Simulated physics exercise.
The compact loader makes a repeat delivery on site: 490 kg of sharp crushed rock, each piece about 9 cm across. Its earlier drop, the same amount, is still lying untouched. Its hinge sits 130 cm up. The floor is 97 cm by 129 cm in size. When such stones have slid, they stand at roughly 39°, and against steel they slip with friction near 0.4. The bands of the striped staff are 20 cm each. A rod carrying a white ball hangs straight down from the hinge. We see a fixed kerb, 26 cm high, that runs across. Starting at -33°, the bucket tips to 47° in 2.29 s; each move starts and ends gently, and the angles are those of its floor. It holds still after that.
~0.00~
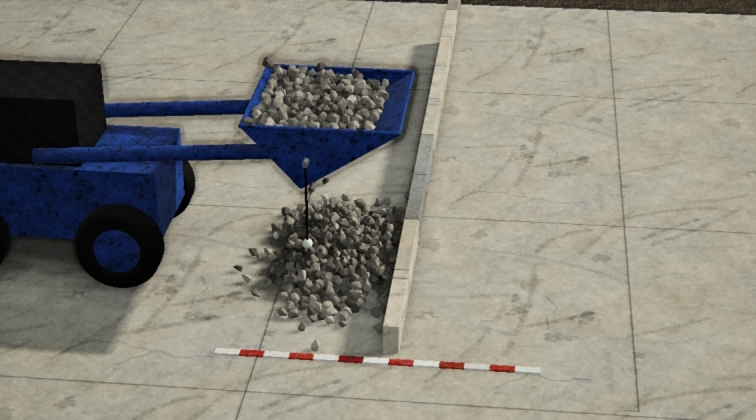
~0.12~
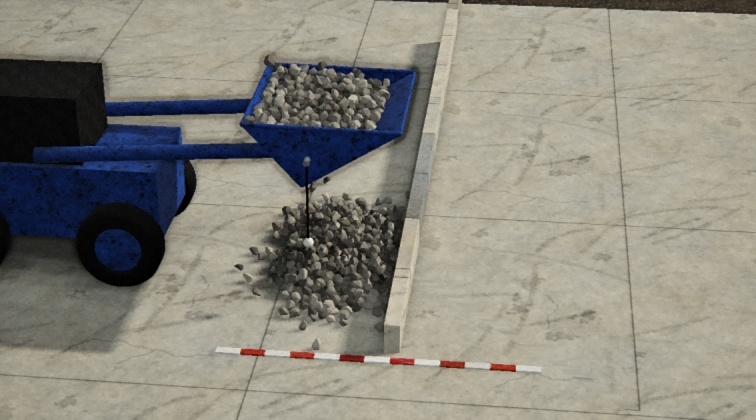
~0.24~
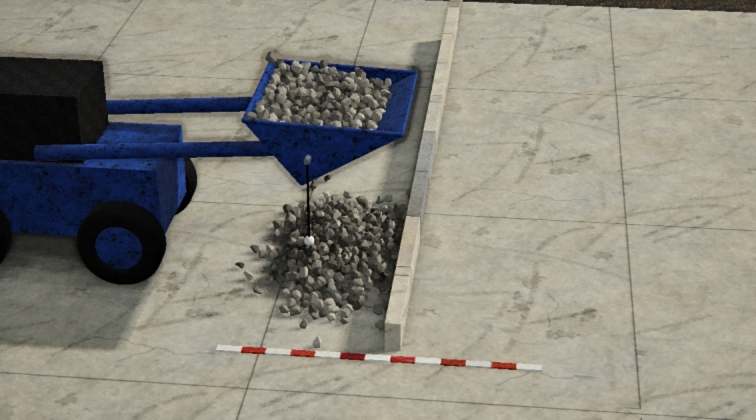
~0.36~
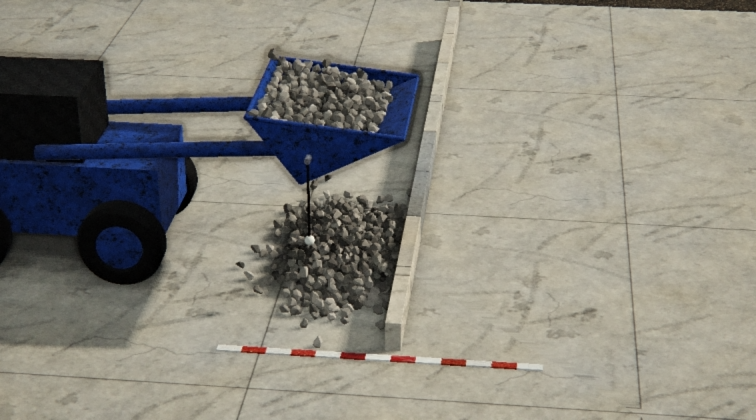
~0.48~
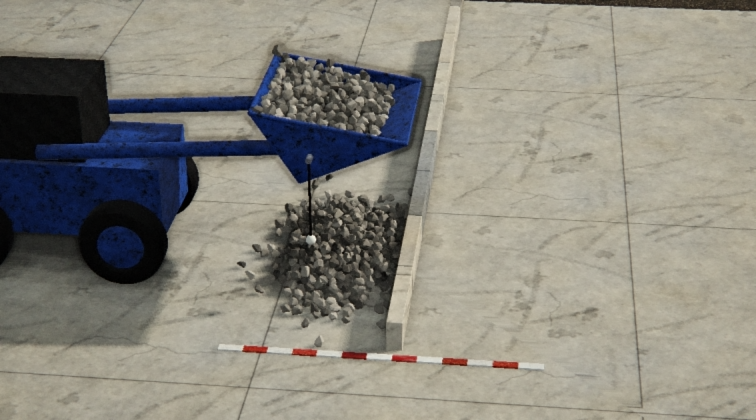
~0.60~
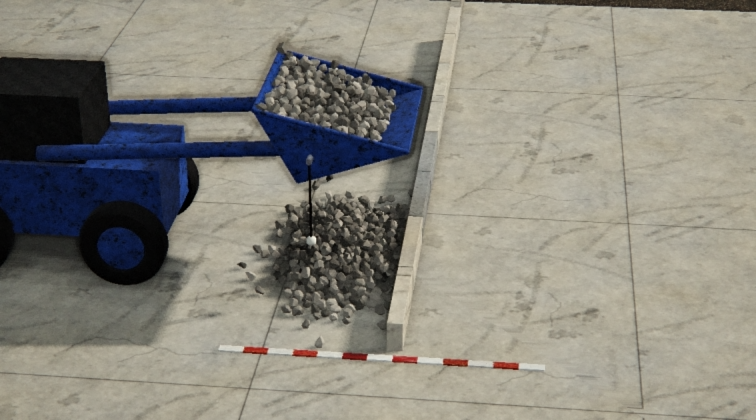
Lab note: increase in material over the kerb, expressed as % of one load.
Increase: 44 %.
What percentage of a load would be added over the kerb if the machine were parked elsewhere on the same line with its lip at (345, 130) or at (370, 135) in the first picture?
I'd guess close to 5 per cent first and close to 10 per cent second.
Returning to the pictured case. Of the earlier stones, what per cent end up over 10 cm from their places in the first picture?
Close to 0 per cent.
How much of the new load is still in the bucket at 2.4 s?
Still inside: Some 10 %.
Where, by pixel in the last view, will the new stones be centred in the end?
I'd say close to (404, 249).
After 1.7 s the floor is at 35°; in per cent of one load, 97 in the bucket, 102 on this side of the kerb; the foremost stones are at (409, 230).
After 2.4 s the floor is at 47°; in per cent of one load, 10 in the bucket, 162 on this side of the kerb, 28 over the kerb; the foremost stones are at (494, 263).
After 2.7 s the floor is at 47°; in per cent of one load, 1 in the bucket, 159 on this side of the kerb, 41 over the kerb; the foremost stones are at (537, 264).
After 5.6 s the floor is at 47°; in per cent of one load, 0 in the bucket, 156 on this side of the kerb, 44 over the kerb; the foremost stones are at (560, 272). Net gain over the kerb, 44.
